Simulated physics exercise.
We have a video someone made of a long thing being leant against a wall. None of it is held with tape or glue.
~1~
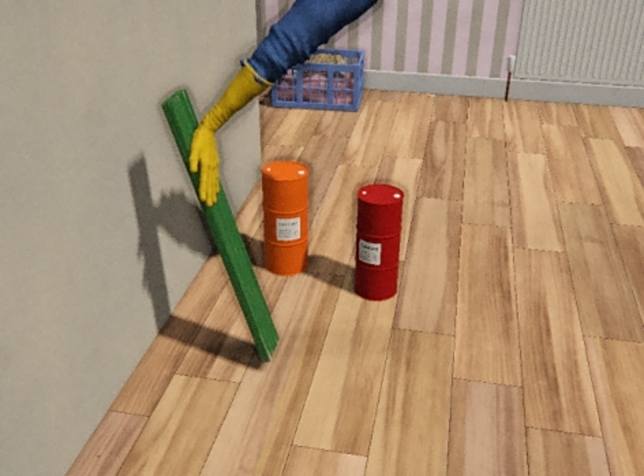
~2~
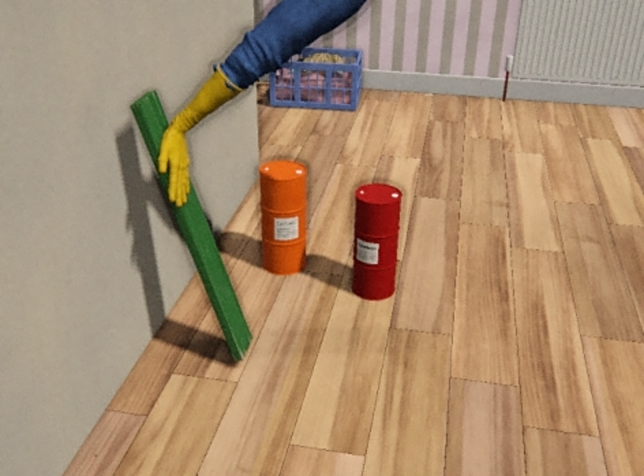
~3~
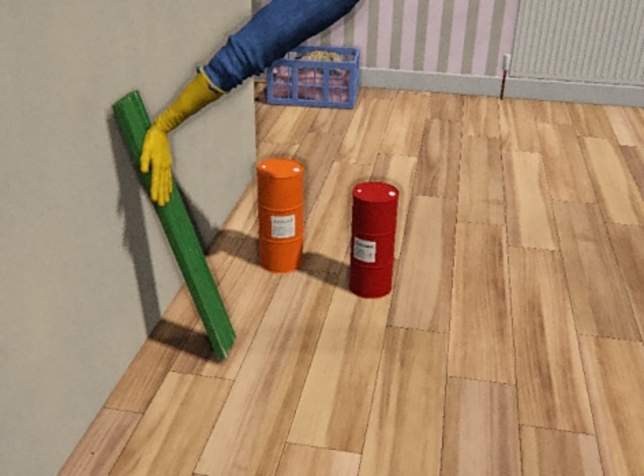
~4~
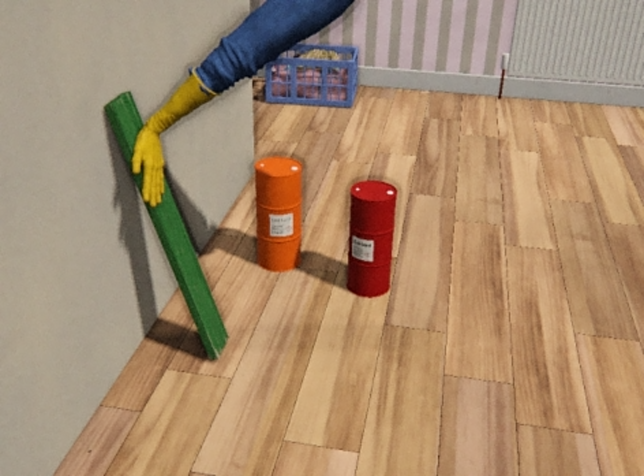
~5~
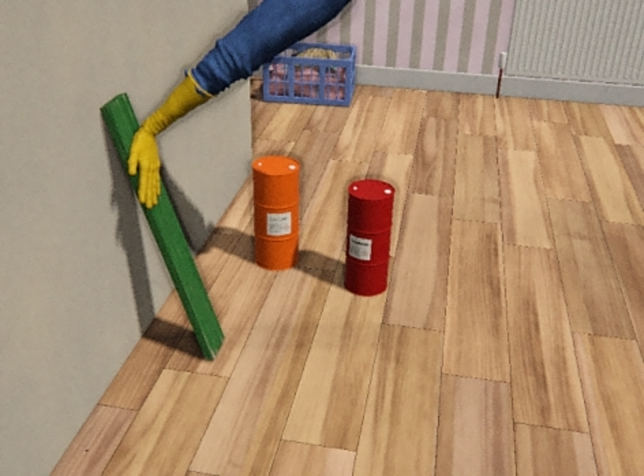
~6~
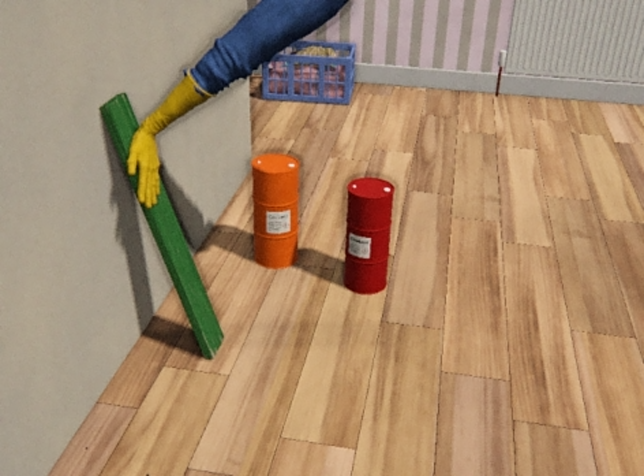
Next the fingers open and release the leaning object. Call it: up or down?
Up.
Then, 0.40 s later than the last frame, all is still.
Then, 0.90 s later than the last frame, green plank resting near (168, 235).
When it is over, all 3 as before. End places, in pixels of the last picture, green plank near (168, 235). The plank remains leaning.
